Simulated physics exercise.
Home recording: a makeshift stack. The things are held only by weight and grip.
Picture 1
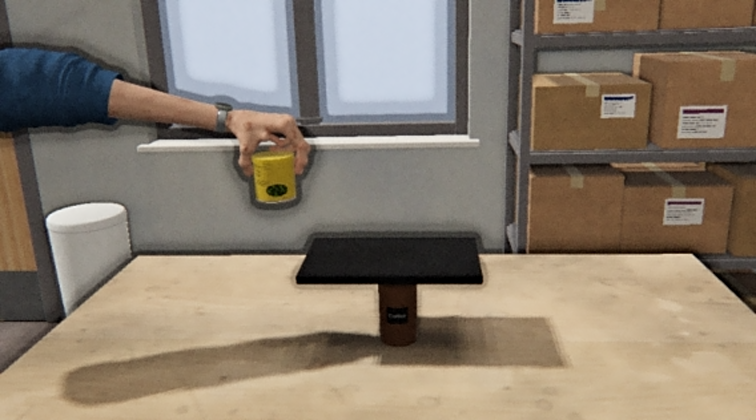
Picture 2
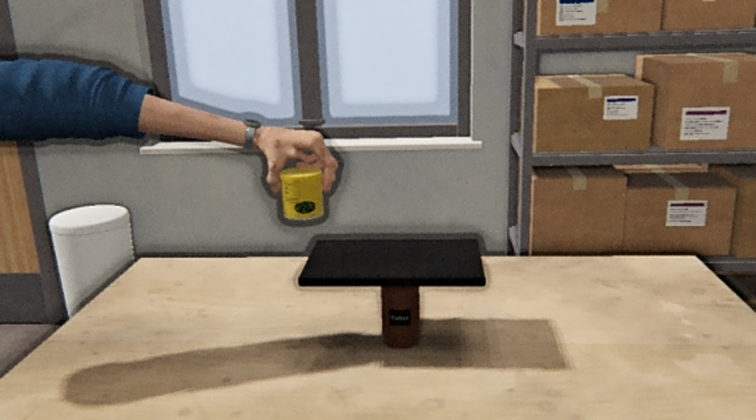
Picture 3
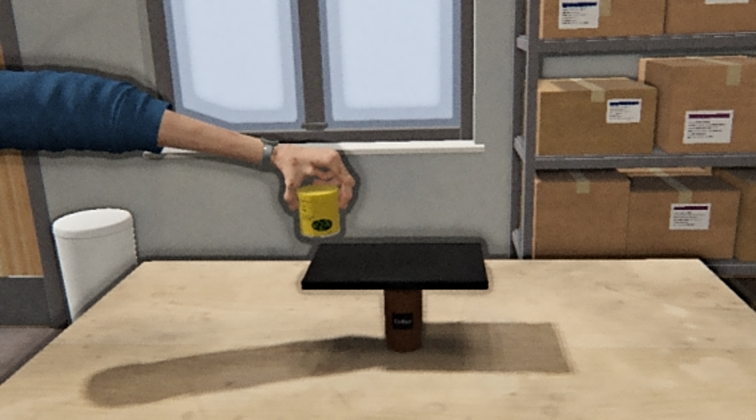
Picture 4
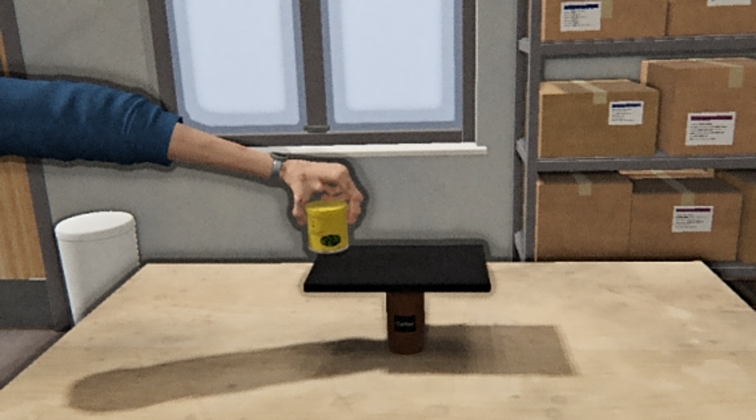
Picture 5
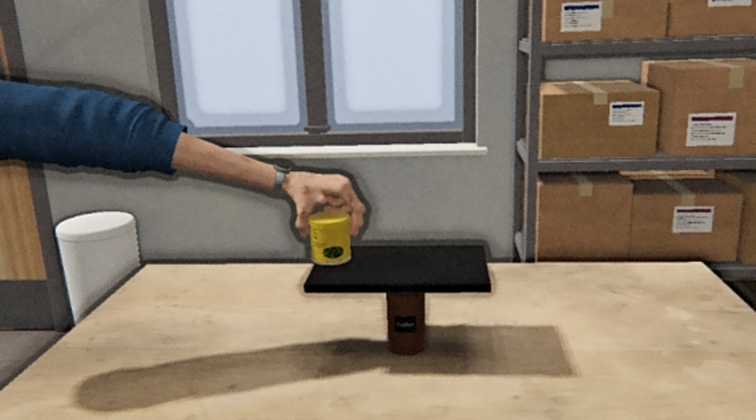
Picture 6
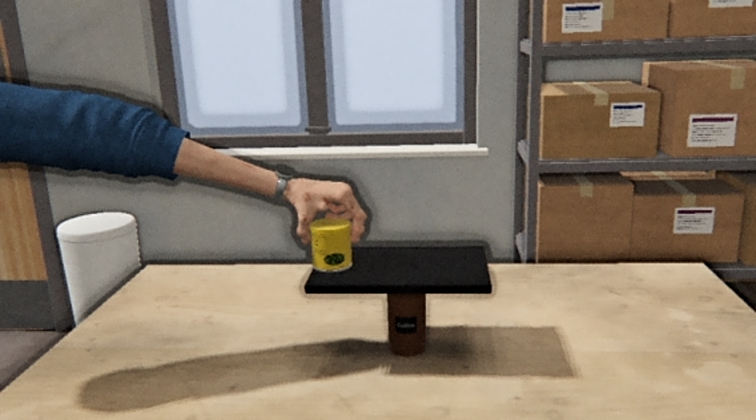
At the start, a hand holds a yellow tin in the air, above and left of a black lid balanced on a brown container on a wooden table. The hand moves right and downward, then lowers the tin more slowly to the lid's left end, still gripping it.
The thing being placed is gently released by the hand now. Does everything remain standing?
No.
Then, 0.40 s after the last picture, yellow tin now fallen; black lid tipped 42° from how it was.
Then, 0.60 s after the last picture, black lid on its side.
Then, 1.20 s after the last picture, yellow tin resting near (297, 333).
Then, 1.60 s after the last picture, black lid now fallen.
By the end, fallen, black lid and yellow tin; brown jar in place. The stack loses its balance.
